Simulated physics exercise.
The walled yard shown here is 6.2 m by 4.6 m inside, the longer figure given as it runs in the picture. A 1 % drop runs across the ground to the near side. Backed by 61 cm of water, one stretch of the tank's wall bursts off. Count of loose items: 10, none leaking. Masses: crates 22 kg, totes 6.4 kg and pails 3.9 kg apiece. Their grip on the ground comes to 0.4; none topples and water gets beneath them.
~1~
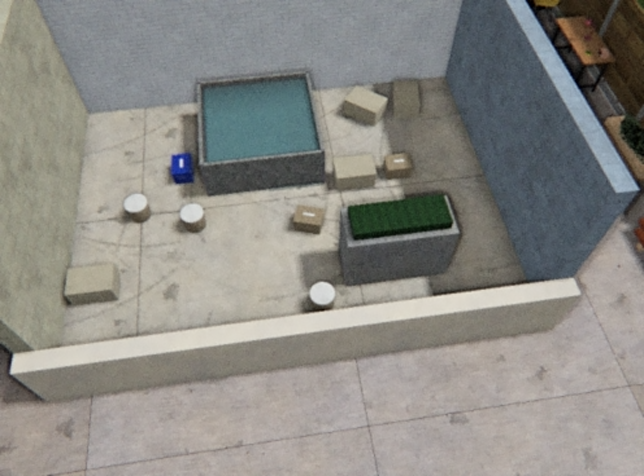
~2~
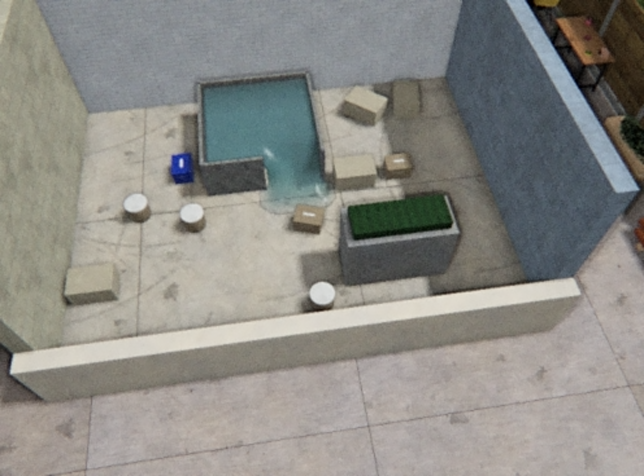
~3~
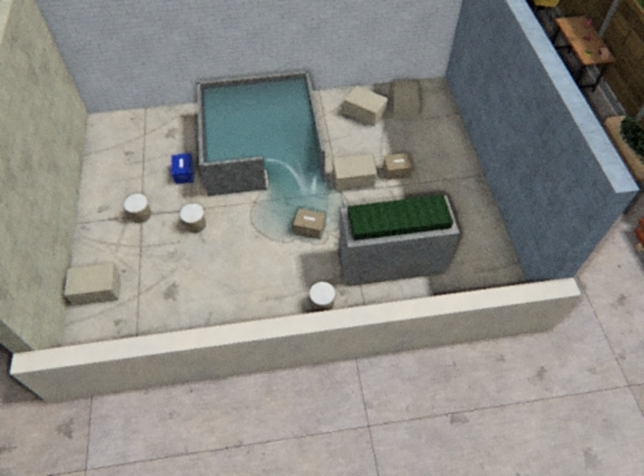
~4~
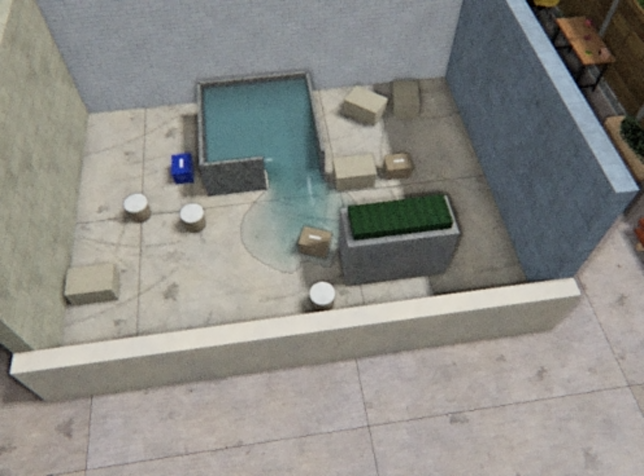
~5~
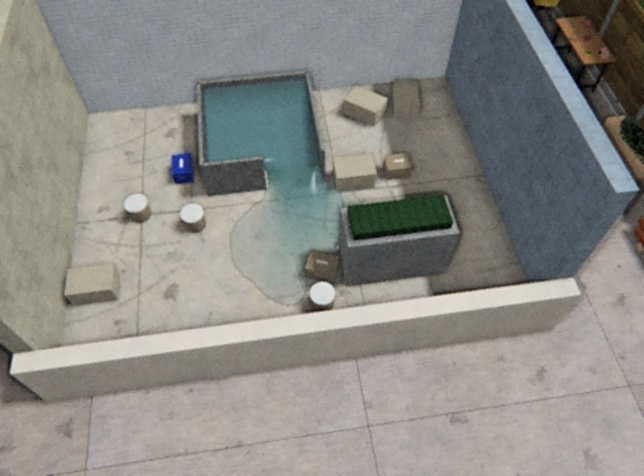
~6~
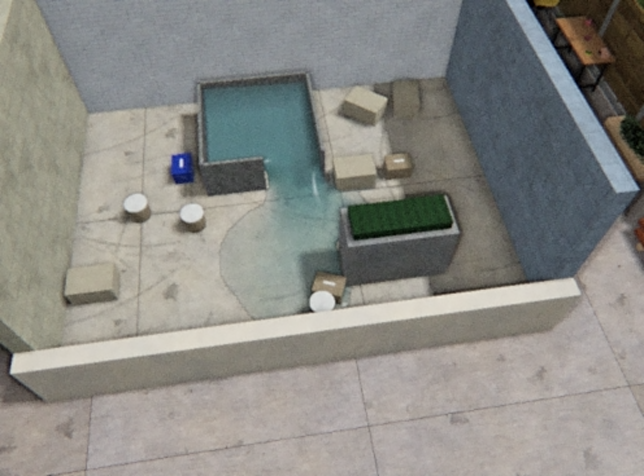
At the start, a raised tank of water stands in a walled yard among scattered boxes, a blue tote and white pails. Part of its near wall gives way and water pours out, spreading toward the near side and pushing one tan box across the ground to a white pail.
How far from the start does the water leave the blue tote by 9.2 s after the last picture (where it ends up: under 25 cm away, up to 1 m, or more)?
My guess: The blue tote goes a little way.
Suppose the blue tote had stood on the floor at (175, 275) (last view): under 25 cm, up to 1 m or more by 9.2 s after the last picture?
What happens is that it drifts a modest way.
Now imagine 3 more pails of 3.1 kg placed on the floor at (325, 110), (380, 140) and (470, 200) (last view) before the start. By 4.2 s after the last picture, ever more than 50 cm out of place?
Taking them in the order given: Falls short, falls short and exceeds it.
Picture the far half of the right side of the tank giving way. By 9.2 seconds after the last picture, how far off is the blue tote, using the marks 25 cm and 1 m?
Outcome for the blue tote: It remains nearly still.
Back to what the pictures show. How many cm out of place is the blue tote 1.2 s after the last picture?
Roughly 0 centimetres by that point.
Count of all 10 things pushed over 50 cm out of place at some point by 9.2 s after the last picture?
All told, that gives 6.
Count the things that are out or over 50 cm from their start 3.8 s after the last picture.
I count 2 of them.
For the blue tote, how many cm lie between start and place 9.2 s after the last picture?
Some 50 cm, give or take.
Then, 1.2 s after the last picture the blue tote is near (181, 163), 0.0 m from its start, aground; 1 afloat.
Then, 3.8 s after the last picture the blue tote is near (181, 163), 0.0 m from its start, aground; 2 afloat.
Then, 6.2 s after the last picture the blue tote is near (179, 162), 0.0 m from its start, aground; 2 afloat.
Then, 9.2 s after the last picture the blue tote is near (154, 179), 0.5 m from its start, afloat; 6 afloat.
